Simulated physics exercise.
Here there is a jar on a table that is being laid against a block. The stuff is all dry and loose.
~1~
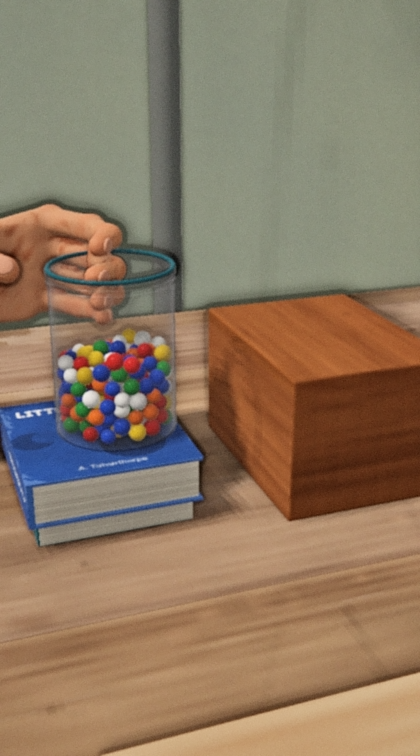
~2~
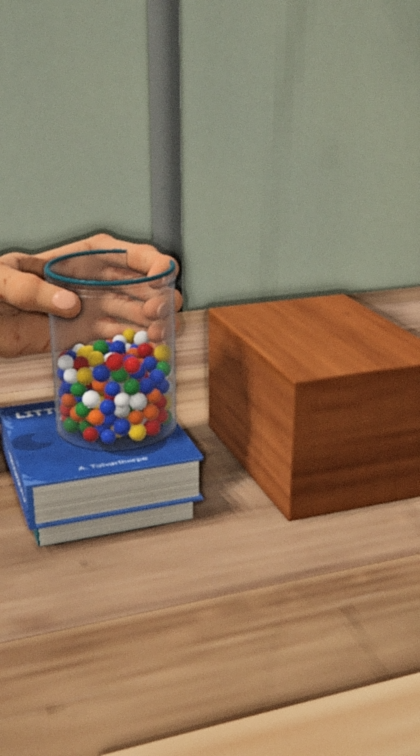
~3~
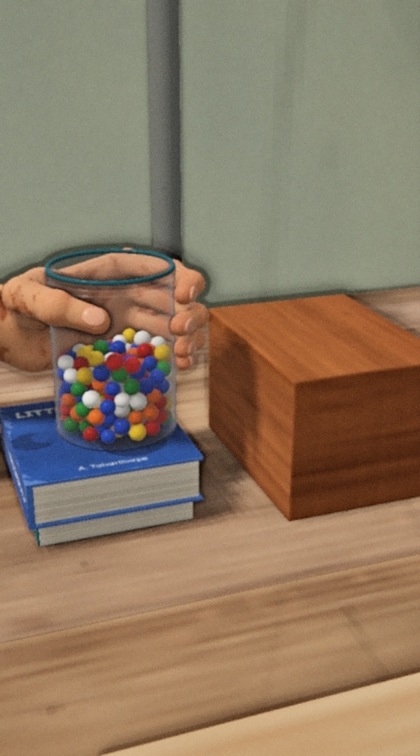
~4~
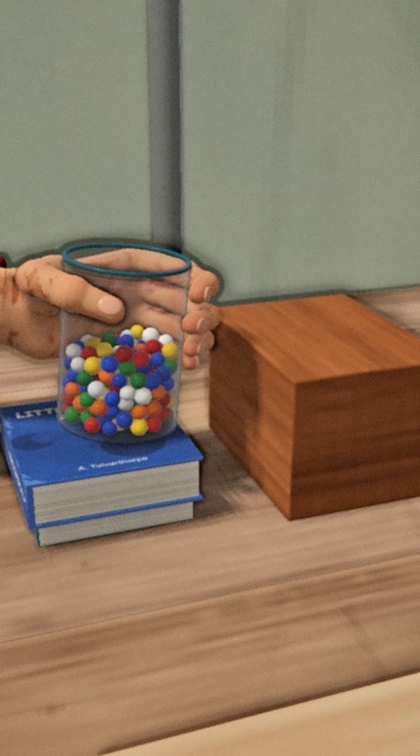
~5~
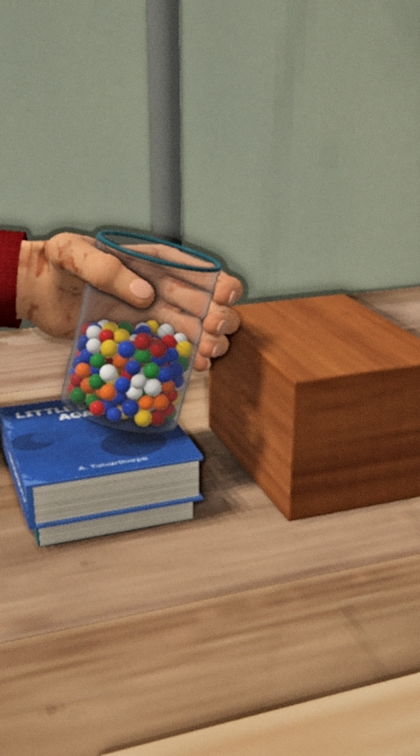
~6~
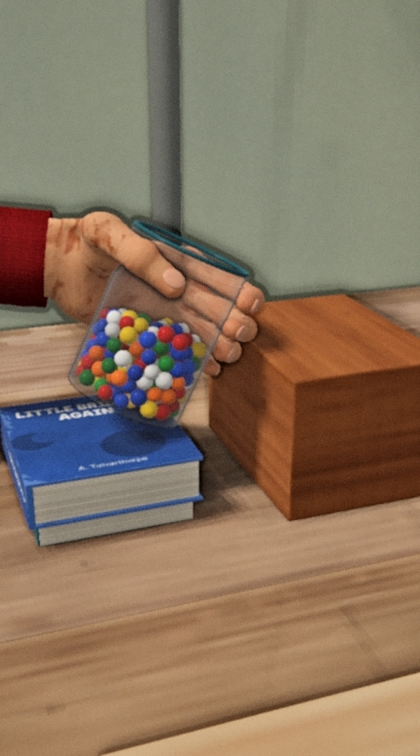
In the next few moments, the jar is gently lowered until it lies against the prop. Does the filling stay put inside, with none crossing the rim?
Yes, it fails to overflow.
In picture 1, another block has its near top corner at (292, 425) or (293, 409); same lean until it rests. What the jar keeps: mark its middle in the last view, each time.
(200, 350) and (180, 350), approximately.
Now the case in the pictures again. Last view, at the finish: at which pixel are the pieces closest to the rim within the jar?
(220, 338).
Then, 0.14 s on from there, the jar leans 34°; everything is still inside.
Then, 0.33 s on from there, the jar leans 43°; everything is still inside.
Then, 0.53 s on from there, the jar rests on the block at 45°; everything is still inside.
In the end, the jar rests on the block at 45°; everything is still inside.
